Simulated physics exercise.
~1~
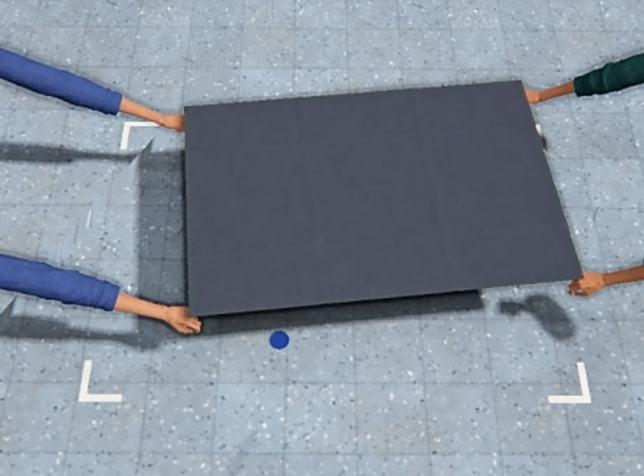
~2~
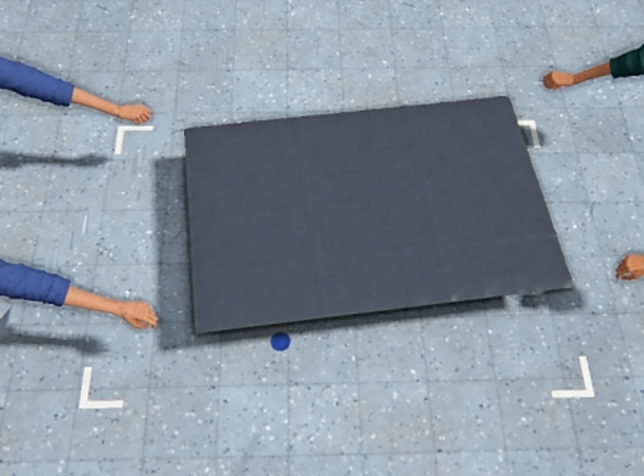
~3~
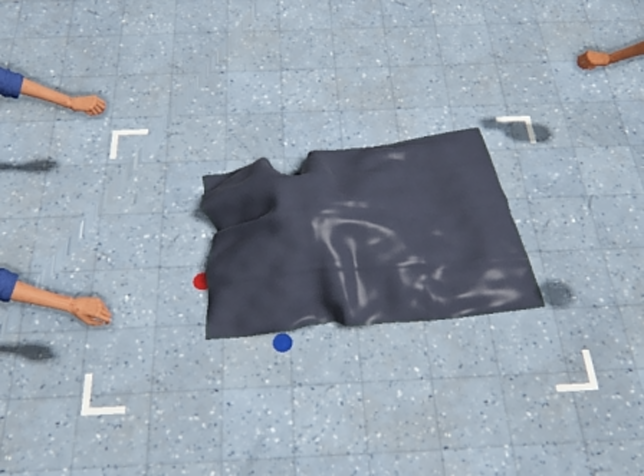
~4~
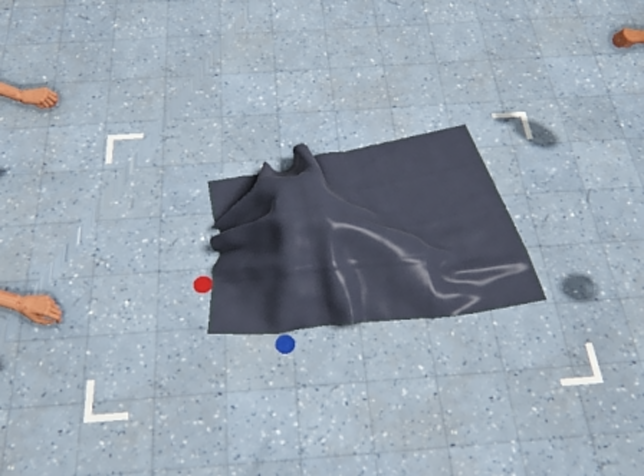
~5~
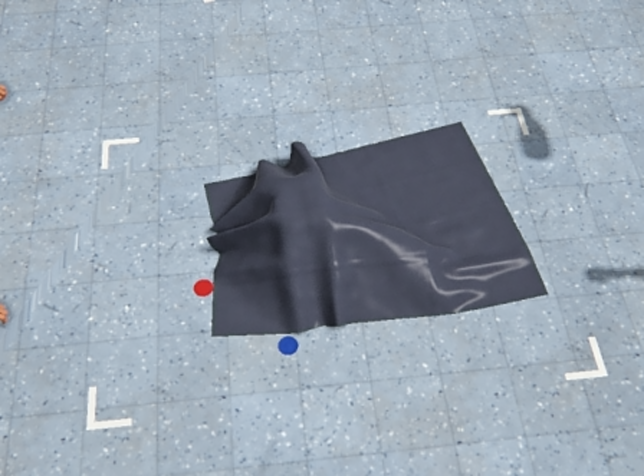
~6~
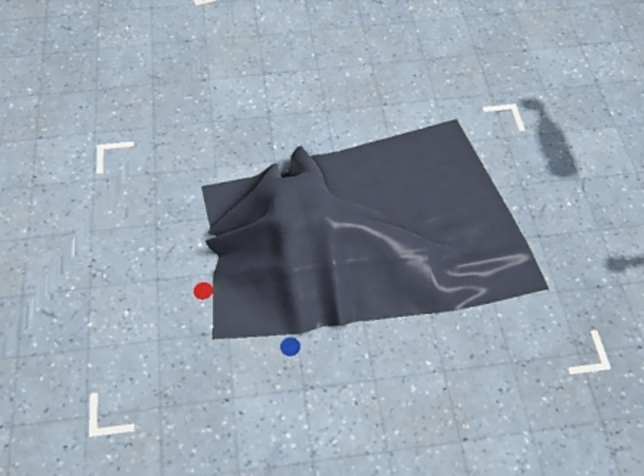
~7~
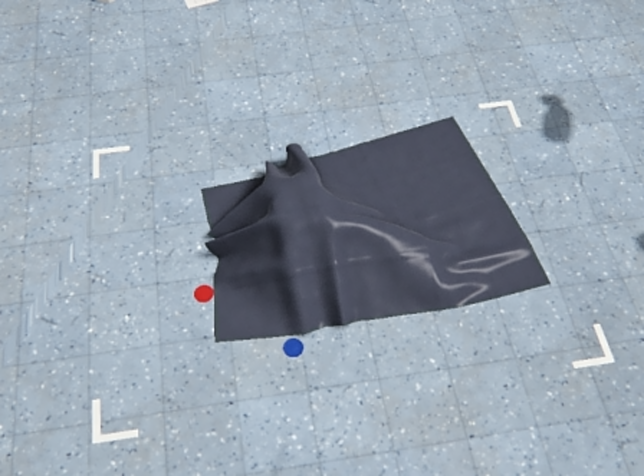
Four hands release a dark tarp, which drops and drapes over hidden objects beside two discs.
